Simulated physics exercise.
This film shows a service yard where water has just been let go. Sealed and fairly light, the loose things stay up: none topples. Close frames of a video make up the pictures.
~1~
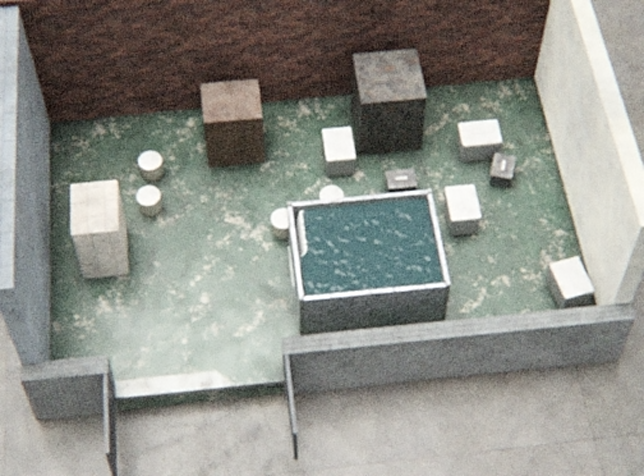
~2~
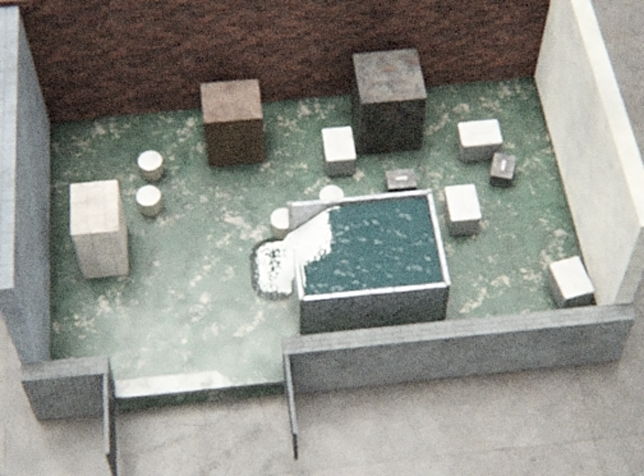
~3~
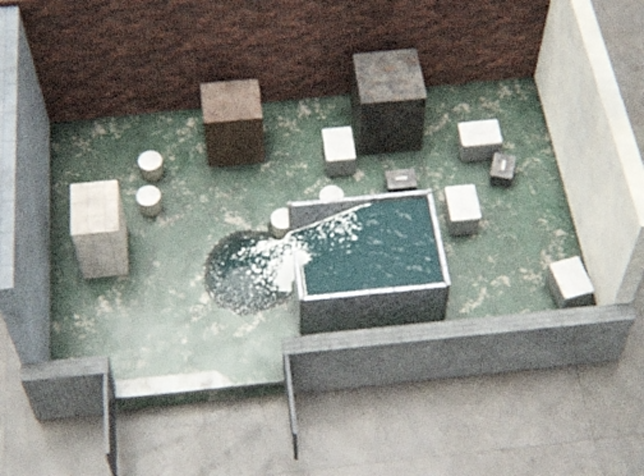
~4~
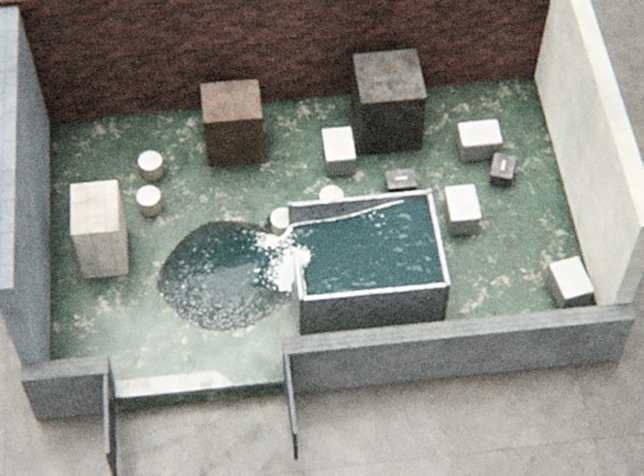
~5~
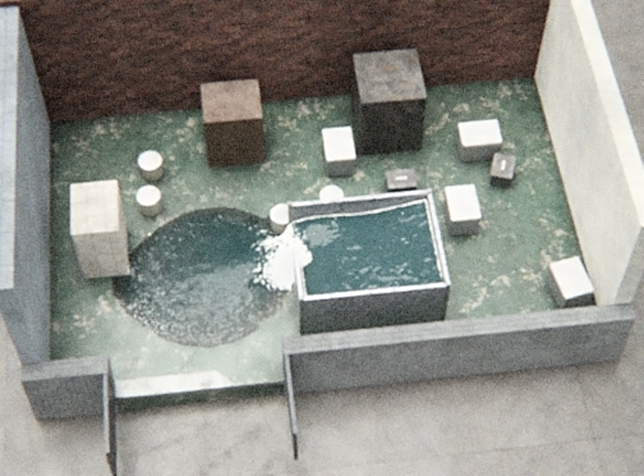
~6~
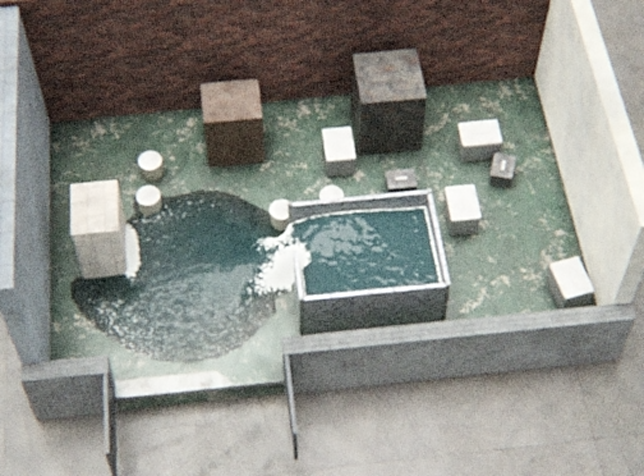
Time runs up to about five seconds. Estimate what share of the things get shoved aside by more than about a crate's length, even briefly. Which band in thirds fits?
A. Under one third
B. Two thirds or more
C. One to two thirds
A, under one third.
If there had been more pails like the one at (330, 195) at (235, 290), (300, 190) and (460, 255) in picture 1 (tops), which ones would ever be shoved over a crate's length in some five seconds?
Copy by copy, in order: Relocated, largely stays, largely stays.
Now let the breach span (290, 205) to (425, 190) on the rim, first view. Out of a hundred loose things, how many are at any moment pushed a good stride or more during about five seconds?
I make it 100 per cent.
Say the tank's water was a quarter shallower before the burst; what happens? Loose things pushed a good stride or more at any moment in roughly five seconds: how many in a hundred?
Share moved: 20 in a hundred.
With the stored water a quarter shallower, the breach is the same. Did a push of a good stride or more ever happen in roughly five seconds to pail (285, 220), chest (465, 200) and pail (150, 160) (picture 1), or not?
First one stopped before it, second one stopped before it, third one reached the mark.
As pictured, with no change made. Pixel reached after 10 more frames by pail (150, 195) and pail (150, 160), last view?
First top about at (66, 111); second top about at (91, 108).
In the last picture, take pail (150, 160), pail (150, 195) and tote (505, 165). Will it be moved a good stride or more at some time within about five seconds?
Taking them as listed, the first cleared the mark, the next cleared the mark, and the last remained nearby.
A moment on, 1 of 10 are well off their spots; 0 afloat.
Next, 2 of 10 are well off their spots; 2 afloat.
Later, 2 of 10 are well off their spots; 2 afloat.
In the end, 2 of 10 are well off their spots, and 2 have been at some point; 2 afloat.
